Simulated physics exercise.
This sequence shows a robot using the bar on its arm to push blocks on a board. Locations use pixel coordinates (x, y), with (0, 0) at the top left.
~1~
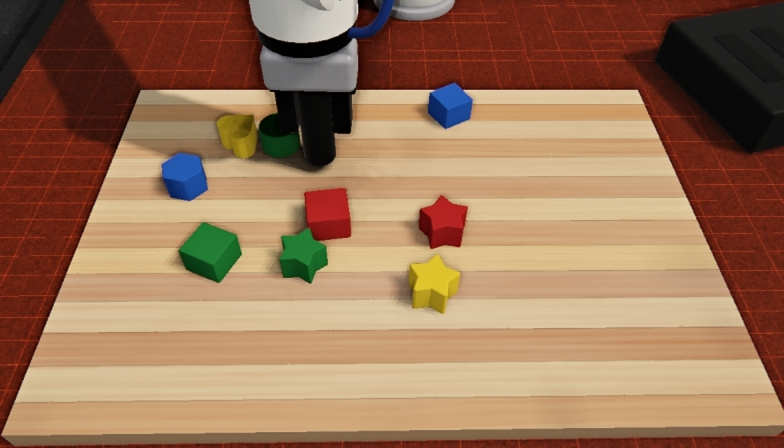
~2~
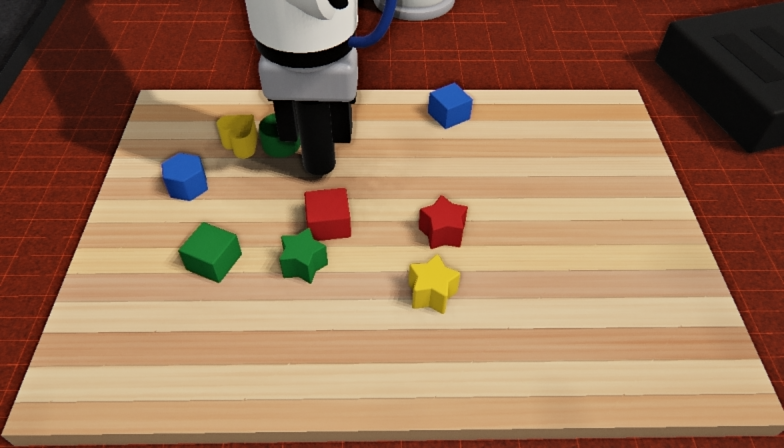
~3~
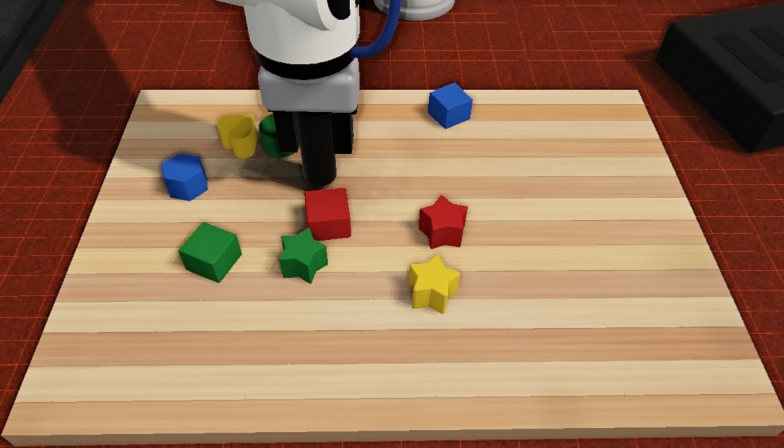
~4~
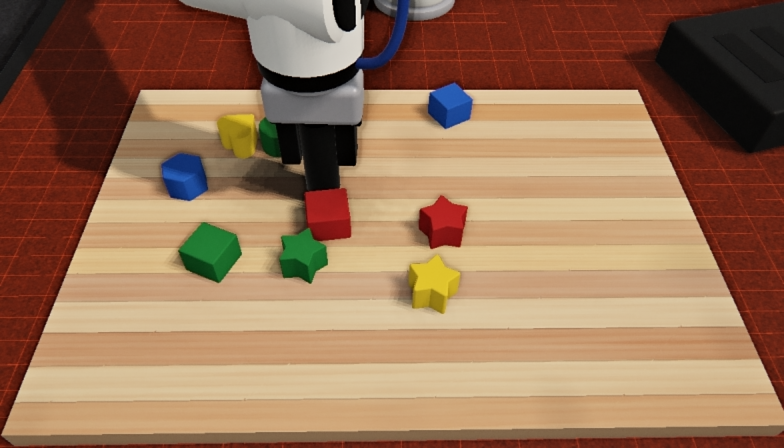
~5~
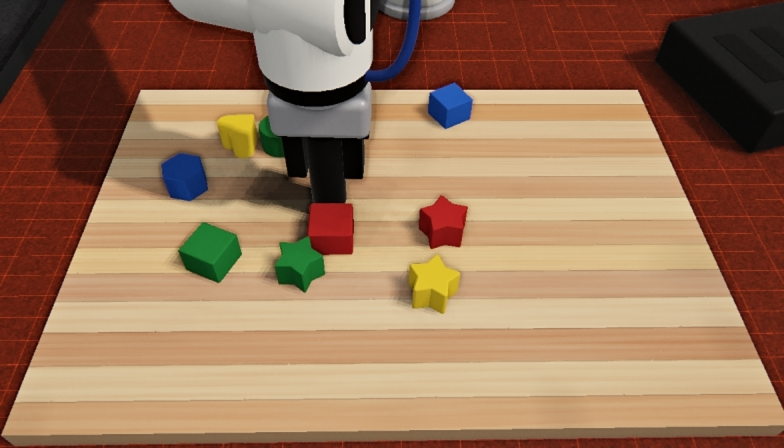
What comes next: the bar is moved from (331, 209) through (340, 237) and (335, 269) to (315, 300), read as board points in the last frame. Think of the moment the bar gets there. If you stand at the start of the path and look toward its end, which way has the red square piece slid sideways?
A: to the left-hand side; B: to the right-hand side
My pick is A.
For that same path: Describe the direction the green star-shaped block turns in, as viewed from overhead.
It twists clockwise.
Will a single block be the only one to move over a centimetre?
No, I don't think so.
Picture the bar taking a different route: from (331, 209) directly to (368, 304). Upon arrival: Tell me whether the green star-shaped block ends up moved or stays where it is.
It gets displaced.
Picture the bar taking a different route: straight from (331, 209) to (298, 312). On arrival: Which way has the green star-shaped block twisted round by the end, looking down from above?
It twists clockwise.
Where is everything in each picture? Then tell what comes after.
Lower end of the bar (320, 157), tops of blocks, green star-shaped block (301, 246), red square piece (327, 204), yellow star-shaped block (434, 274), in the first picture.
Bar (320, 166), blocks as before, in the second picture.
Bar (321, 176), blocks as before, in the third picture.
Bar (324, 188), blocks as before, in the fourth picture.
Bar (330, 200), green star-shaped block (297, 254), red square piece (330, 218), yellow star-shaped block (434, 274), in the fifth picture.
On the path given first. One third of the way, bar (339, 230); green star-shaped block (284, 276), turned 40° clockwise; red square piece (335, 251), turned 15° clockwise.
Two thirds of the way, bar (334, 261); green star-shaped block (281, 283), turned 65° clockwise; red square piece (335, 285).
At the end, bar (313, 292); green star-shaped block (273, 287), turned 95° clockwise; red square piece (331, 314), turned 35° anticlockwise; yellow star-shaped block not moved.
